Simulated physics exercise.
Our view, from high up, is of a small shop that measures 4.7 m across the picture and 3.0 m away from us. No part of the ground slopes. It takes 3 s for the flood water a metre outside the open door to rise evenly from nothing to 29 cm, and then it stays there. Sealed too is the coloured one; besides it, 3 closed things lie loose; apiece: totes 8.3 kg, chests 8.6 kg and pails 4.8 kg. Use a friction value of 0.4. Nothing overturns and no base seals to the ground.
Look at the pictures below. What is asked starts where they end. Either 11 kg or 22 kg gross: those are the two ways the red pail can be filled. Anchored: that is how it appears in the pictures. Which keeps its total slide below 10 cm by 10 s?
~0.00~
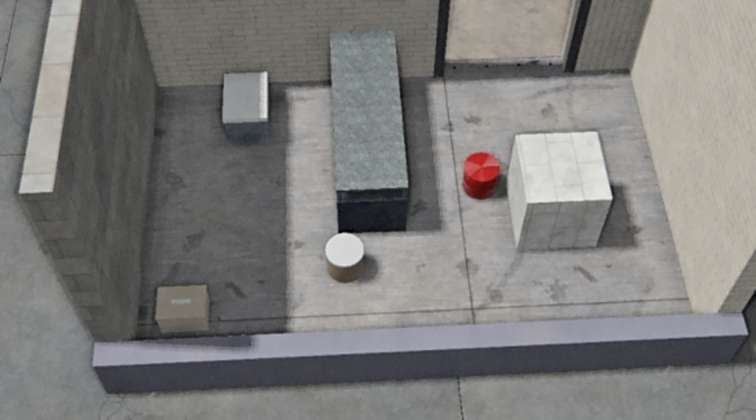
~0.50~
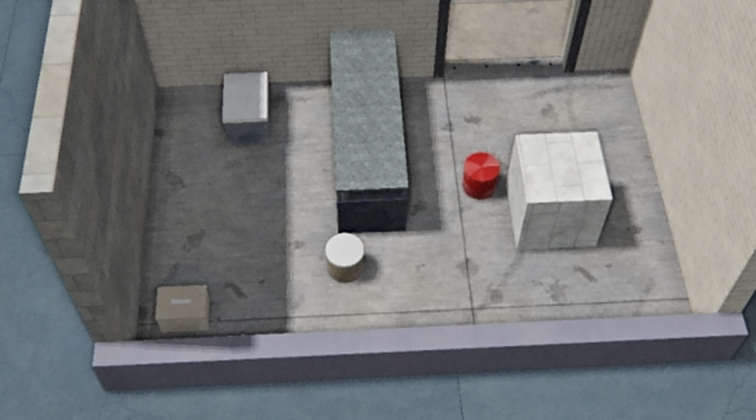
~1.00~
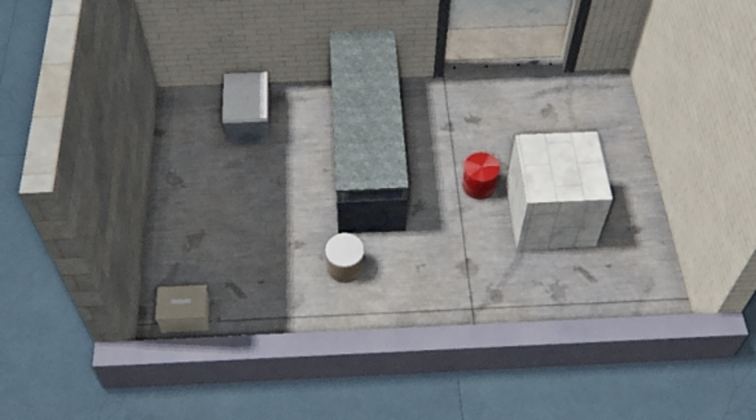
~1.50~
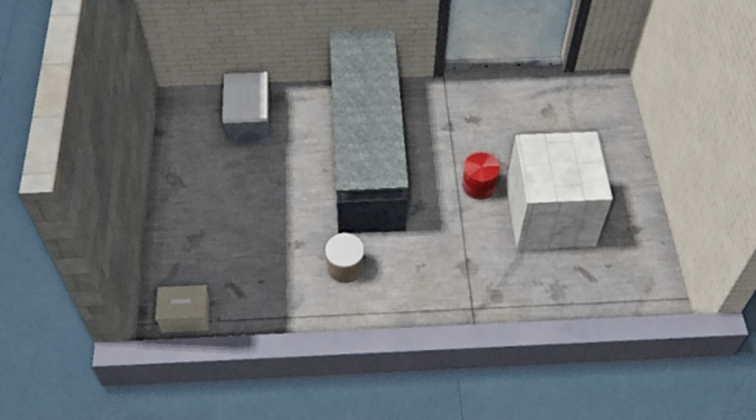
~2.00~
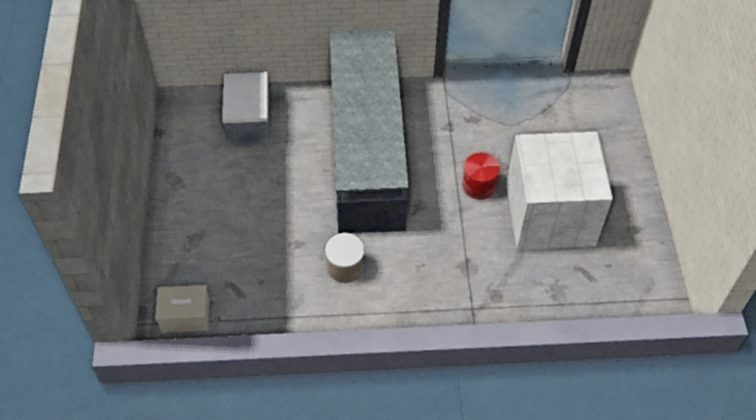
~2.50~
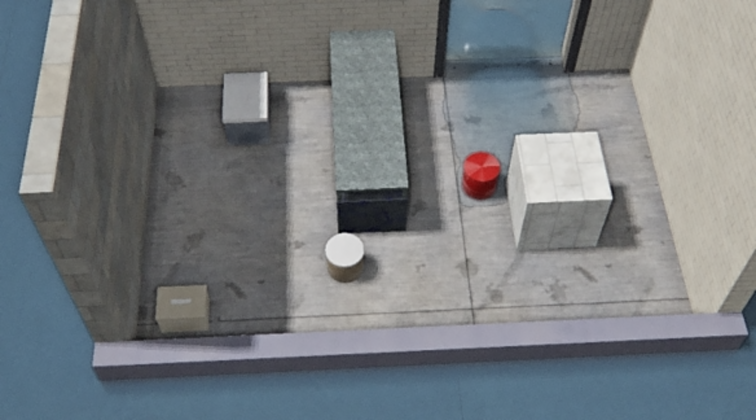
Neither figure is plenty.
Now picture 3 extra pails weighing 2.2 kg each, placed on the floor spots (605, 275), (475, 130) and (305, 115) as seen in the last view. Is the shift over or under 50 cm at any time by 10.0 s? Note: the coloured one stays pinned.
Listed in order, they go over the bar, over the bar, beneath the bar.
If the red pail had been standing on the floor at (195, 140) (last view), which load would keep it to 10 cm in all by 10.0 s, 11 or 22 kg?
The answer: You need the heavier weight.
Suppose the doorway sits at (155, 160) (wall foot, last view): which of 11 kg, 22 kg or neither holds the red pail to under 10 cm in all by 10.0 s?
Short version: The light mass is sufficient.
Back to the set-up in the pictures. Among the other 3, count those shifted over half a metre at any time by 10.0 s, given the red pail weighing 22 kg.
I get 3.
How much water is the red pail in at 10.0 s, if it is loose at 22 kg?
Close to 8 cm deep.
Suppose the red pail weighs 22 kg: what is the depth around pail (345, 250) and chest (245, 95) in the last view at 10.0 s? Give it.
First roughly 12 cm, second roughly 13 cm.
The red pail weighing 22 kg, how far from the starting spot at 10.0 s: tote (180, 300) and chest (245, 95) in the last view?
Respectively 250 and 60 cm.
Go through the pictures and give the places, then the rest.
The first picture shows the red pail at (482, 167), on the bottom; 0.0 m2 under water; 0 of 4 have shifted.
The second picture shows the red pail at (482, 167), on the bottom; 0.0 m2 under water; 0 of 4 have shifted.
The third picture shows the red pail at (482, 167) rests on the ground; water covers 0.0 m2; 0 of 4 have shifted.
The fourth picture shows the red pail at (482, 167), on the bottom; water covers 0.0 m2; 0 of 4 have shifted.
The fifth picture shows the red pail at (482, 167) rests on the ground; 0.5 m2 under water; 0 of 4 have shifted.
The sixth picture shows the red pail at (482, 167) rests on the ground; 1.4 m2 under water; 0 of 4 have shifted.
After 3.5 s the red pail would be 38 cm from its start with 11 kg and 8 cm from its start with 22 kg; 9 cm of water round it then.
After 4.5 s the red pail would be 111 cm from its start with 11 kg and 42 cm from its start with 22 kg; 8 cm of water round it then.
After 7.0 s the red pail would be 67 cm from its start with 11 kg and 100 cm from its start with 22 kg; 17 cm of water round it then.
After 10.0 s the red pail would be 112 cm from its start with 11 kg and 185 cm from its start with 22 kg; 8 cm of water round it then.
